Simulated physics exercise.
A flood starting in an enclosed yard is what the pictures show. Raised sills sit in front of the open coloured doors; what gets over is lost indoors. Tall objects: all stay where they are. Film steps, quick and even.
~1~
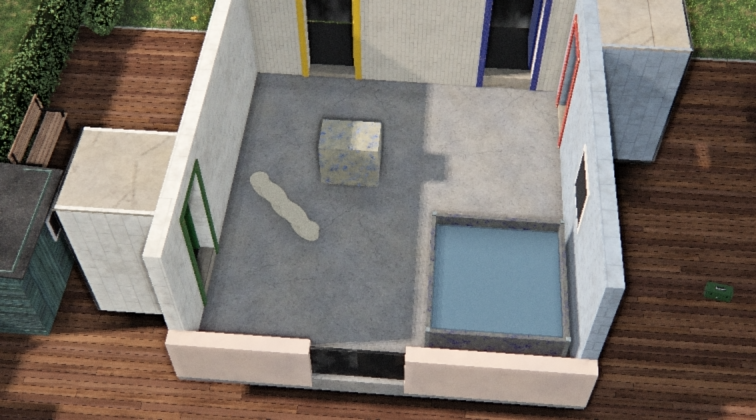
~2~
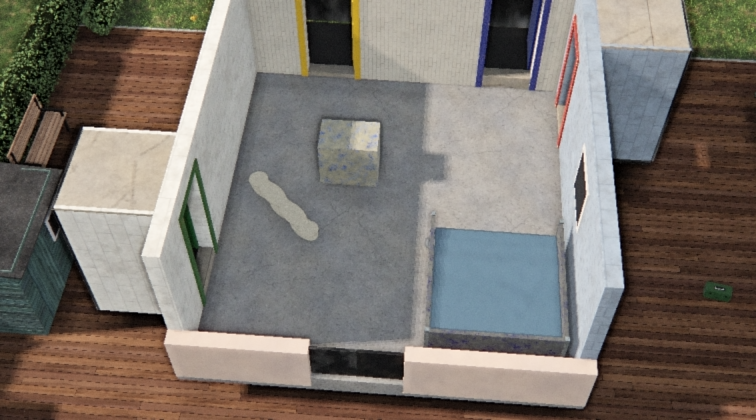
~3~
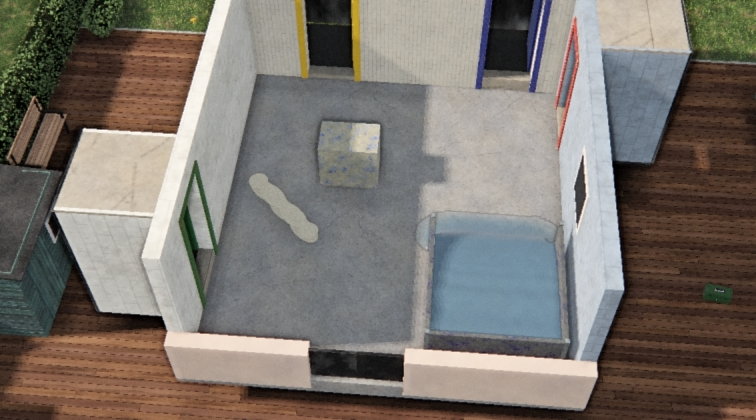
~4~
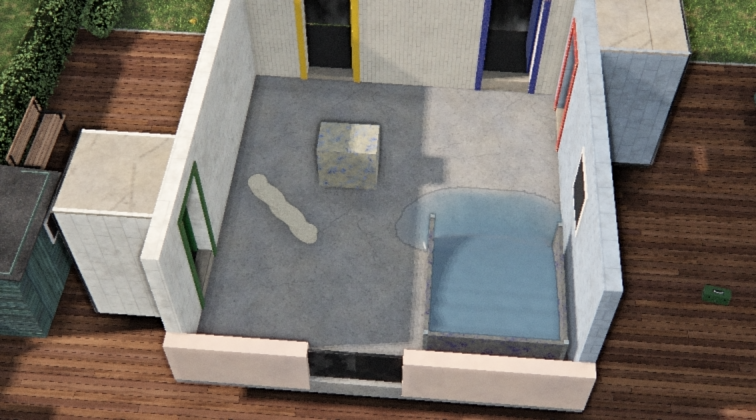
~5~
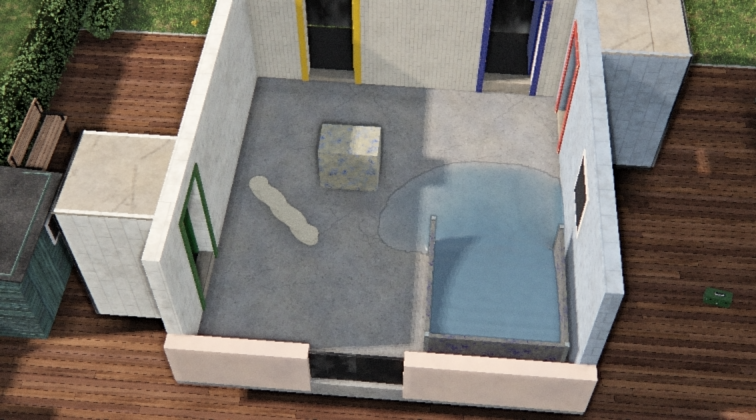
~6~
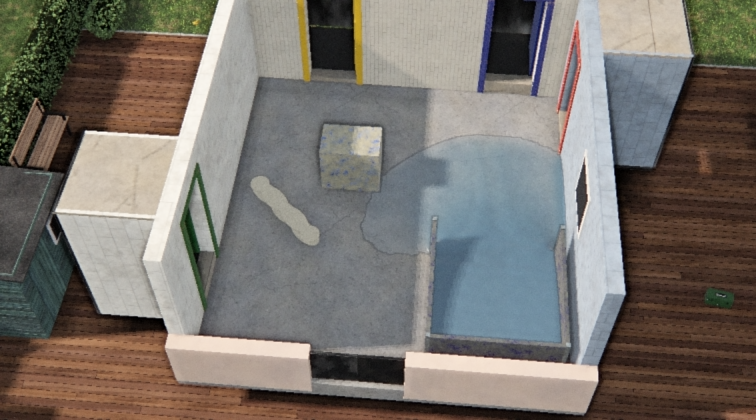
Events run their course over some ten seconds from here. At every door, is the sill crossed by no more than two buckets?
Outcome: The red door is going to allow over two buckets. The blue door is going to allow over two buckets. The yellow door is going to allow over two buckets. The green door is going to allow two buckets or less.
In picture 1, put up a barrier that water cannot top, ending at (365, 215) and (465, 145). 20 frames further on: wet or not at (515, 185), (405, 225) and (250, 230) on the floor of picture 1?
Results in sequence: Swamped / swamped / bone-dry.
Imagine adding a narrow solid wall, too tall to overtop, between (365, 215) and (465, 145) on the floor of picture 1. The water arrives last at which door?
The one in green comes last.
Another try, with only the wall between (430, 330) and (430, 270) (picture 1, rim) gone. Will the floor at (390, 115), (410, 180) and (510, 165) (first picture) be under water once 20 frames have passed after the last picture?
Going in your order, I'd say still bare, then still bare, then still bare.
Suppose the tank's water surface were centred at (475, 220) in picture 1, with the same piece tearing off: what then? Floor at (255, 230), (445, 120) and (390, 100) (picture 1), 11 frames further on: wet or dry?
Parched, soaked, soaked.
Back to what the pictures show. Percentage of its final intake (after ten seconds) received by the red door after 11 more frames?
About 5 per cent.
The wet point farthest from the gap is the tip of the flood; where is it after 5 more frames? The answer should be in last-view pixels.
Somewhere around (380, 85).
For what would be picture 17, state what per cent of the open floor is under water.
Estimate: Some 50 in a hundred.
A moment on, water covers 45 % of the floor; the red door wet at the sill, nothing in, the blue door under two buckets in, the yellow door not reached, the green door not reached.
Next, water covers 50 % of the floor; the red door under two buckets in, the blue door far over two buckets in, the yellow door wet at the sill, nothing in, the green door not reached.
Then, water covers 60 % of the floor; the red door far over two buckets in, the blue door far over two buckets in, the yellow door under two buckets in, the green door not reached.
Later, water covers 95 % of the floor; the red door far over two buckets in, the blue door far over two buckets in, the yellow door over two buckets in, the green door wet at the sill, nothing in.
In the end, water covers 95 % of the floor; the red door far over two buckets in, the blue door far over two buckets in, the yellow door over two buckets in, the green door wet at the sill, nothing in.
